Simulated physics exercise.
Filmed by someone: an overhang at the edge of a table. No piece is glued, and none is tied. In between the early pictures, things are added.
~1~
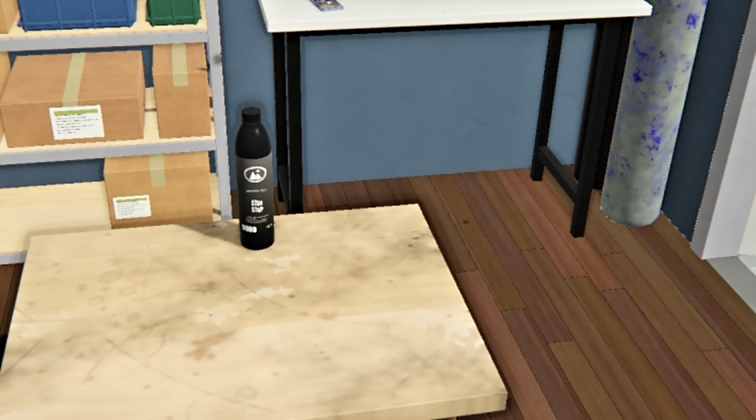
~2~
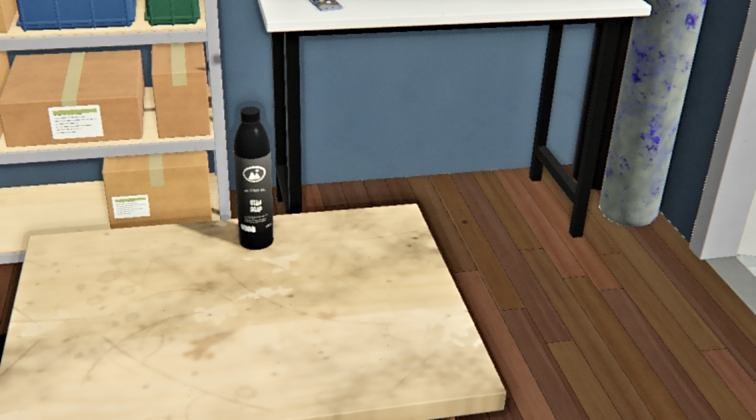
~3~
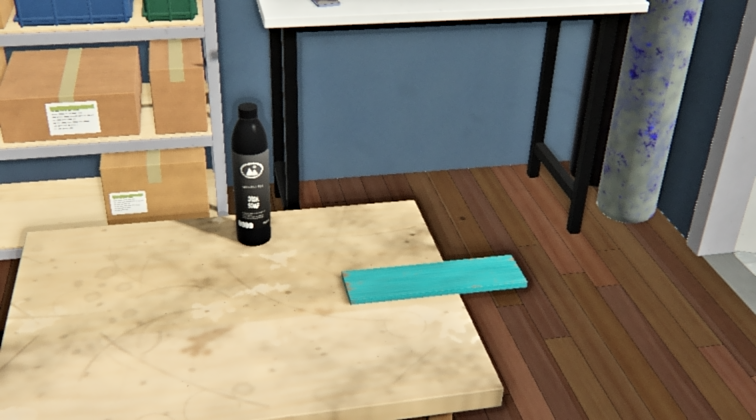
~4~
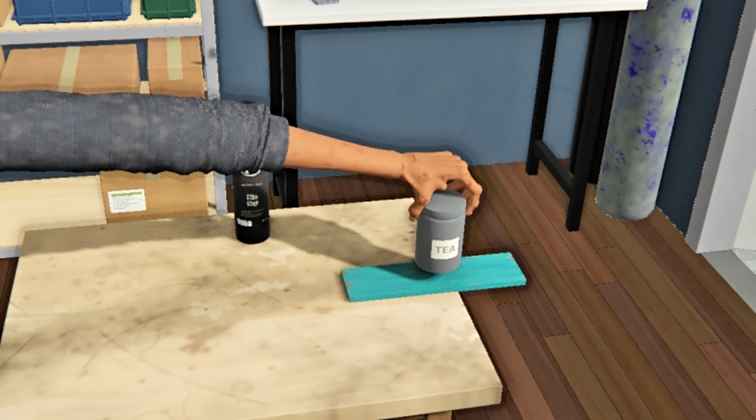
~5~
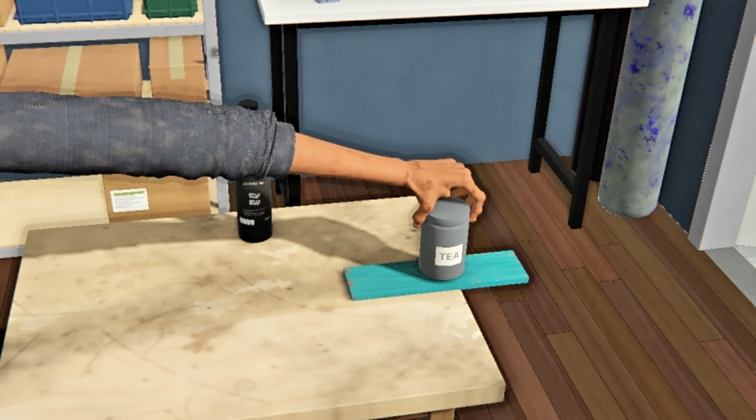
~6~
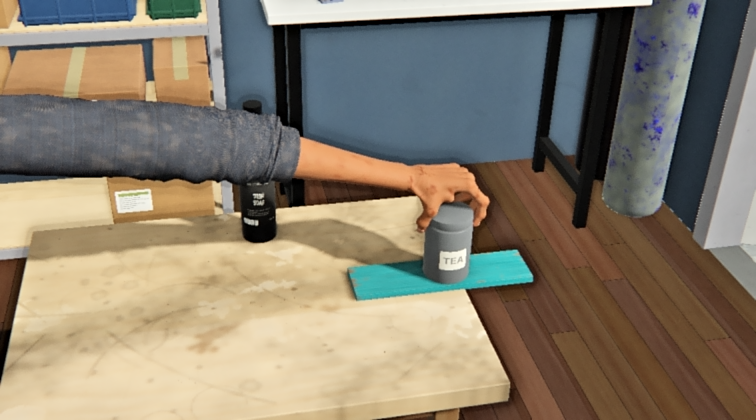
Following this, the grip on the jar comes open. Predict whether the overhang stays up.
Looks like it stays put up there.
Then, 0.80 s on from there, no change.
Then, 1.70 s on from there, grey jar resting near (448, 242).
In the end, all 3 unmoved. At the end, from the last picture's camera, grey jar near (448, 242). The board stays on the table.
